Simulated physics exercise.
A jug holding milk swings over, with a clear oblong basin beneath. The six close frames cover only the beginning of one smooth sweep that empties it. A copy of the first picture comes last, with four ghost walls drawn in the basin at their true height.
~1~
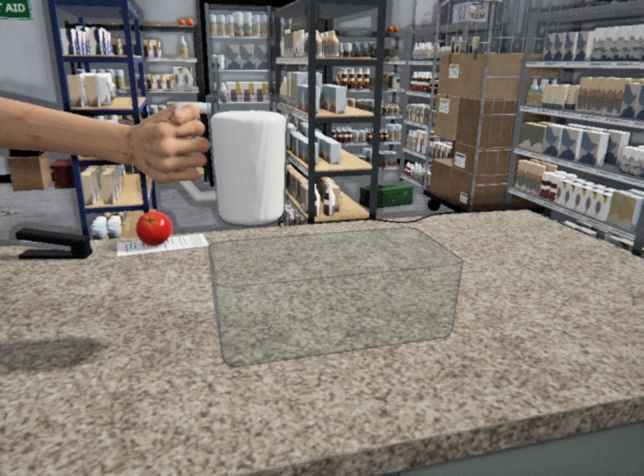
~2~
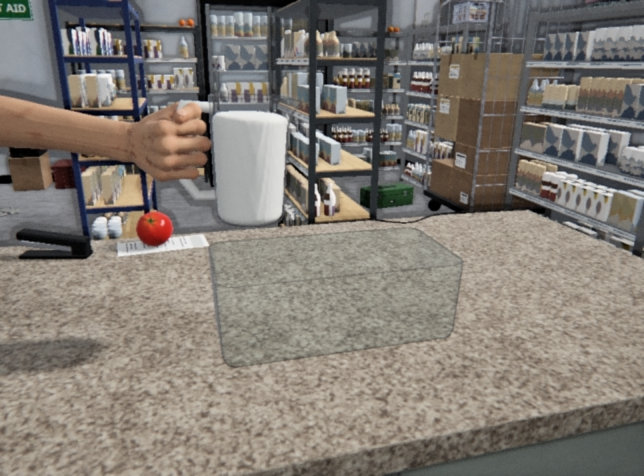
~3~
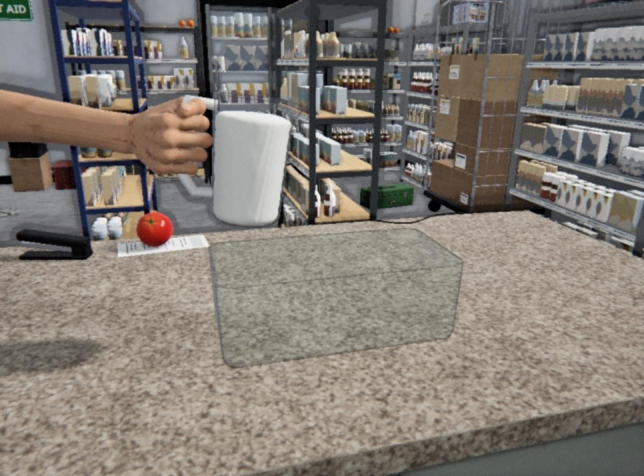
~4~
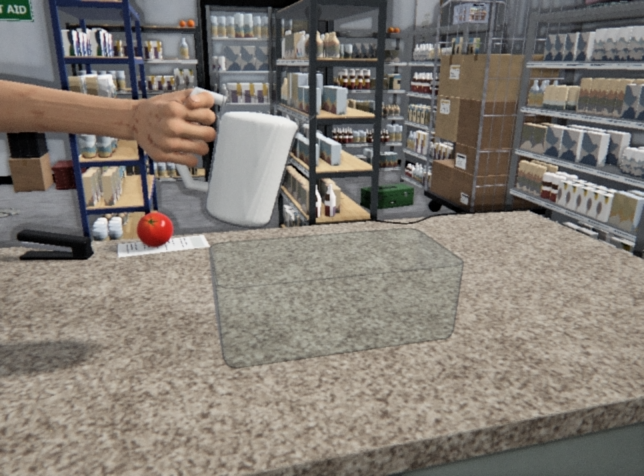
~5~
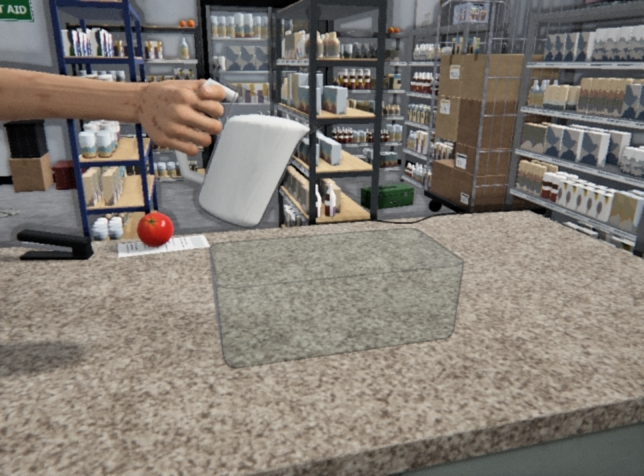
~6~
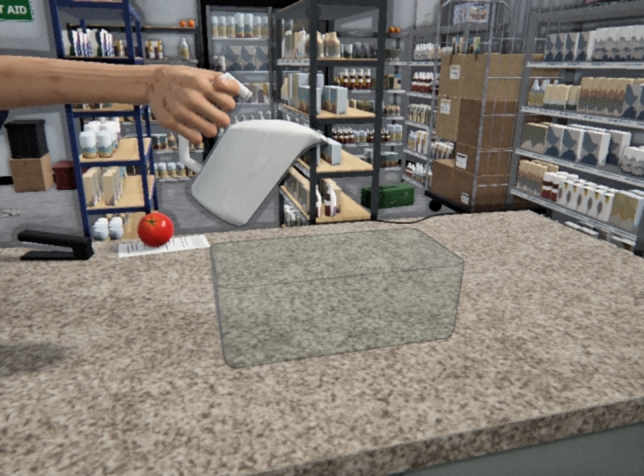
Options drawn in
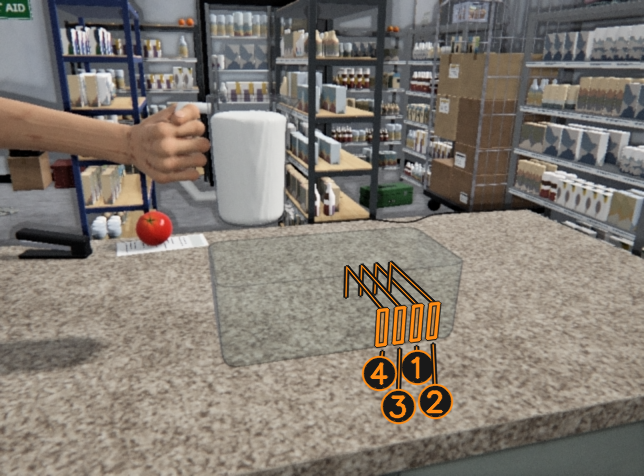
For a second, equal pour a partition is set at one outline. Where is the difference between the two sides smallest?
4.
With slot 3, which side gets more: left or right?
More ends on the left.
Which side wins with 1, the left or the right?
The left one.
On the marked copy, 1 at (416, 346); 2 at (433, 344); 3 at (399, 349); 4 at (382, 351).
If 1 is chosen, about 93 % ends left of the wall and 4 % right of it; 3 % is lost outside.
If 2 is chosen, about 94 % ends left of the wall and 4 % right of it.
If 3 is chosen, about 92 % ends left of the wall and 5 % right of it; 4 % is lost outside.
If 4 is chosen, about 54 % ends left of the wall and 45 % right of it.
